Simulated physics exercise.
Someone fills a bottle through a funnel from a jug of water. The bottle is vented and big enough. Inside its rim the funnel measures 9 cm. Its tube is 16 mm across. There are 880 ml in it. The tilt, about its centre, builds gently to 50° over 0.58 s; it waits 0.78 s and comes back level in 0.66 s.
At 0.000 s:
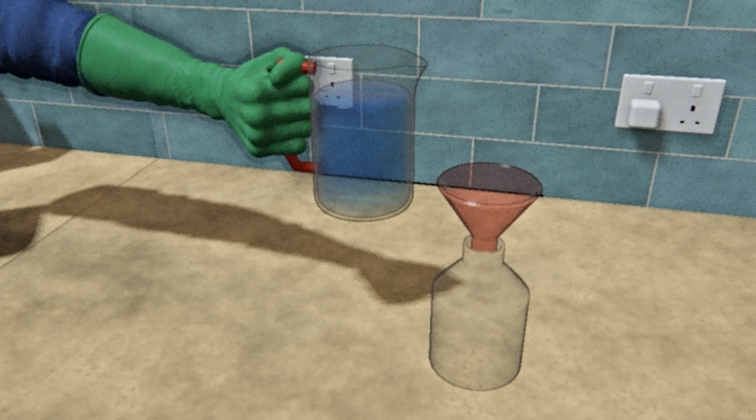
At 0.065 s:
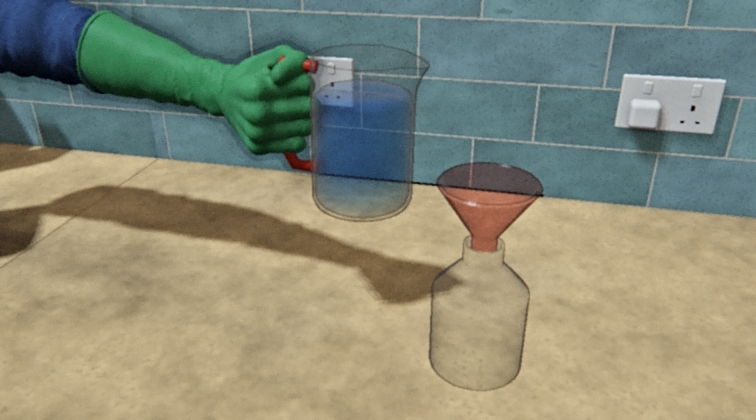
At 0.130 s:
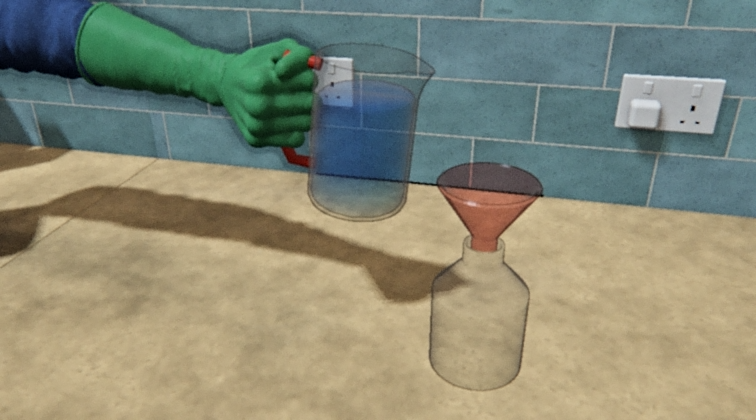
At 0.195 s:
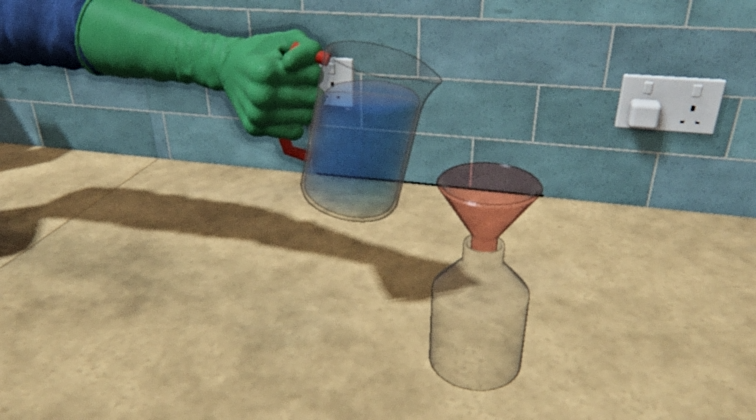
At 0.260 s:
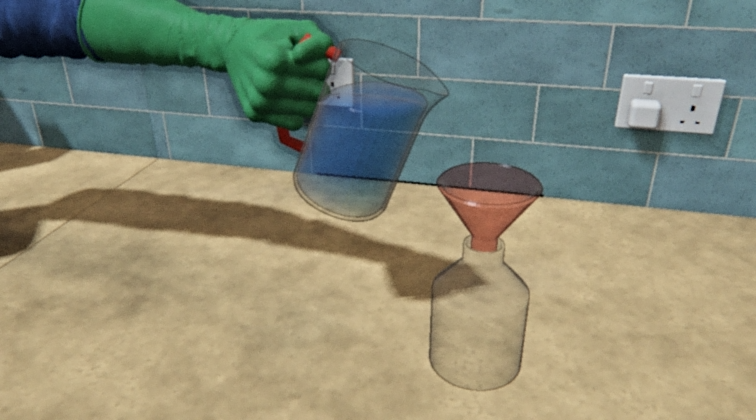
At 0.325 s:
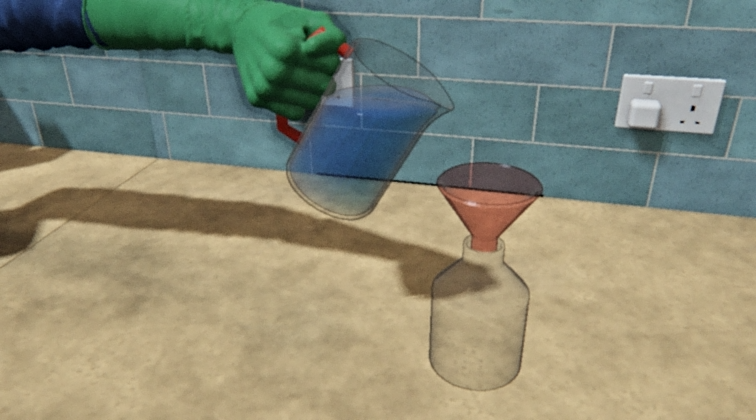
A green-gloved hand tilts a clear jug of blue water rightward beside a red funnel.
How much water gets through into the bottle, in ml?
The bottle gets roughly 160 ml.
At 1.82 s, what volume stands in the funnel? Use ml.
Close to 20 ml.
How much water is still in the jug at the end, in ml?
Close to 720 ml.
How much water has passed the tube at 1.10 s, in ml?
About 60 ml.
After 0.77 s the tilt is 50° and 20 ml has passed the tube, 40 ml is in the funnel, 795 ml in the jug and 0 ml has missed.
After 1.10 s the tilt is 50° and 60 ml has passed the tube, 55 ml is in the funnel, 755 ml in the jug and 0 ml has missed.
After 1.45 s the tilt is 48° and 100 ml has passed the tube, 45 ml is in the funnel, 725 ml in the jug and 0 ml has missed.
After 1.82 s the tilt is 10° and 140 ml has passed the tube, 20 ml is in the funnel, 720 ml in the jug and 0 ml has missed.
In the end 160 ml has passed the tube, 0 ml is in the funnel, 720 ml in the jug and 0 ml has missed.
